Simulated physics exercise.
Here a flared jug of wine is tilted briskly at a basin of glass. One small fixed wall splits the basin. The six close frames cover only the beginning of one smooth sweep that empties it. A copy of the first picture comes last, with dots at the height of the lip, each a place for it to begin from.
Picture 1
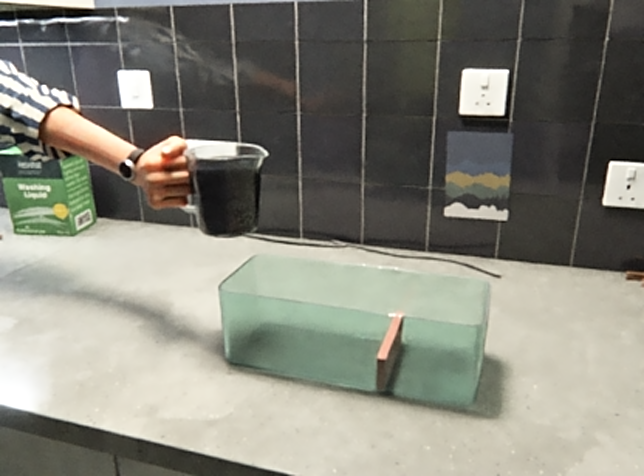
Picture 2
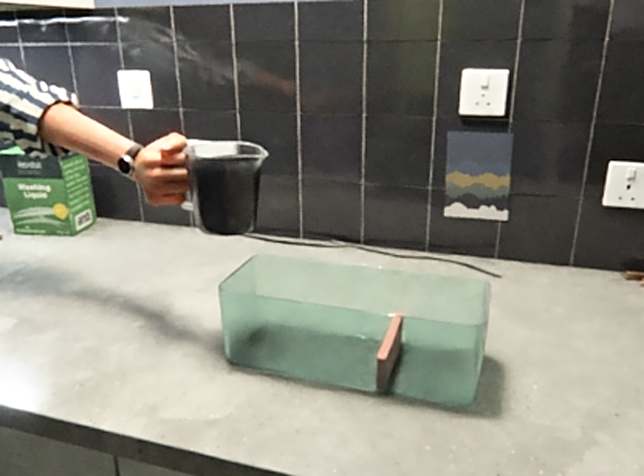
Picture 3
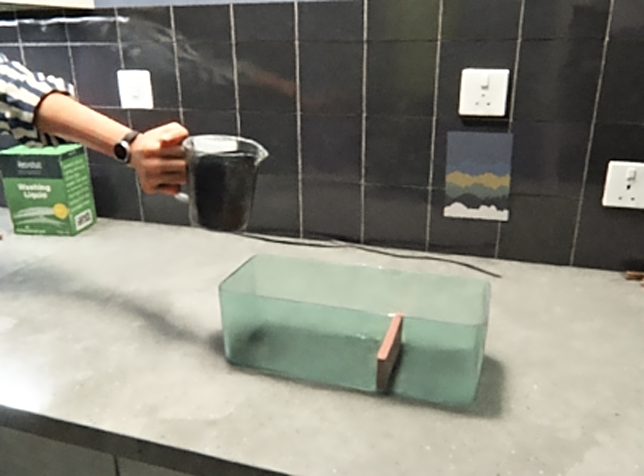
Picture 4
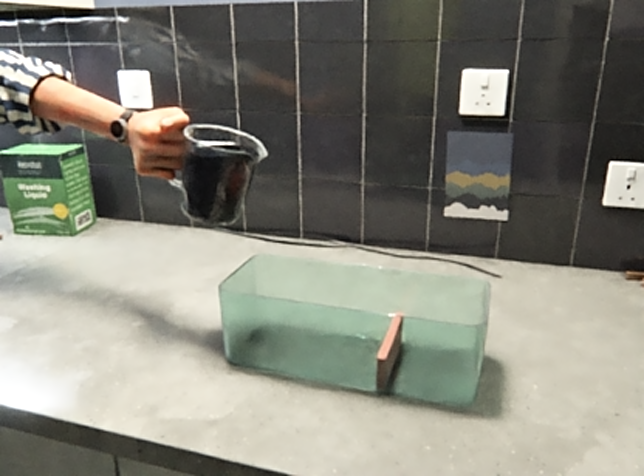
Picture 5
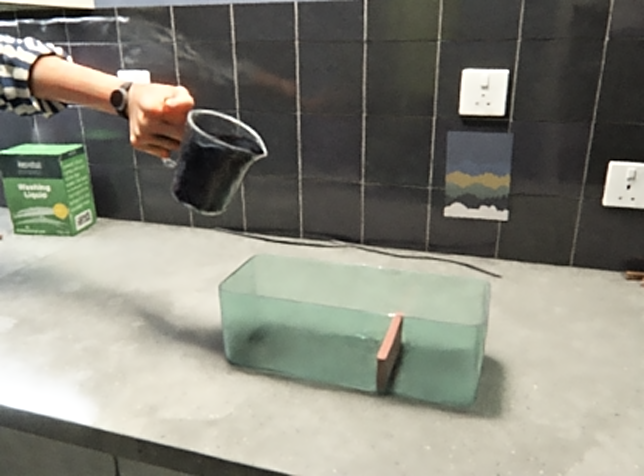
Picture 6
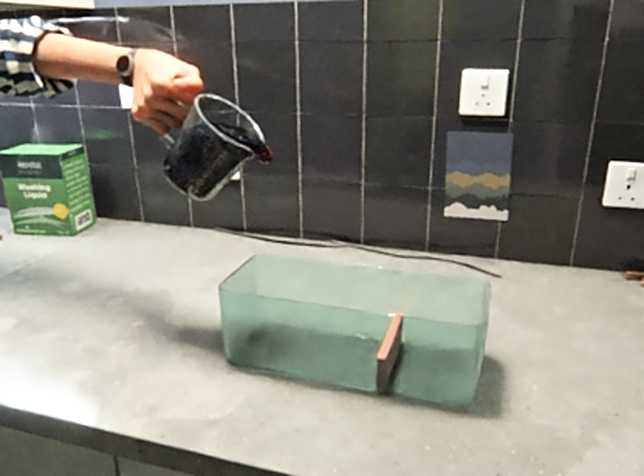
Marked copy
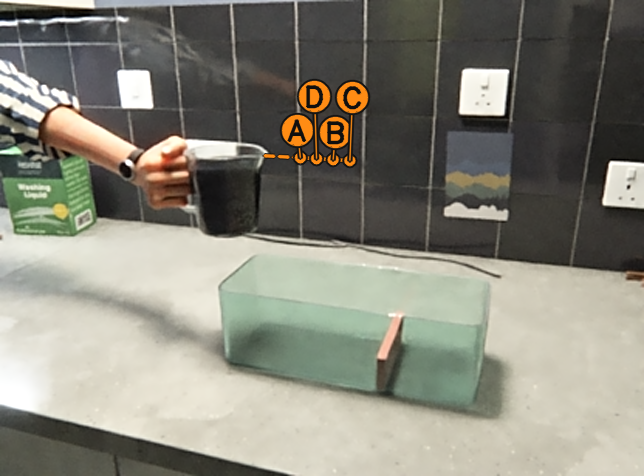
The footage shows a hand holding a clear jug of dark liquid above a glass basin with a low reddish divider on a grey counter, then tilting it rightward until dark red liquid reaches just over its lip.
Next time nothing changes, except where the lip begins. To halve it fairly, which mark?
A works best here.
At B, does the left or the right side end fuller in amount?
The right side.
On the marked copy, A at (300, 157); B at (333, 159); C at (349, 160); D at (316, 158).
With A, about 55 % ends left of the wall and 41 % right of it; 3 % is lost outside.
With B, about 15 % ends left of the wall and 79 % right of it; 6 % is lost outside.
With C, about 29 % ends left of the wall and 62 % right of it; 9 % is lost outside.
With D, about 21 % ends left of the wall and 74 % right of it; 5 % is lost outside.
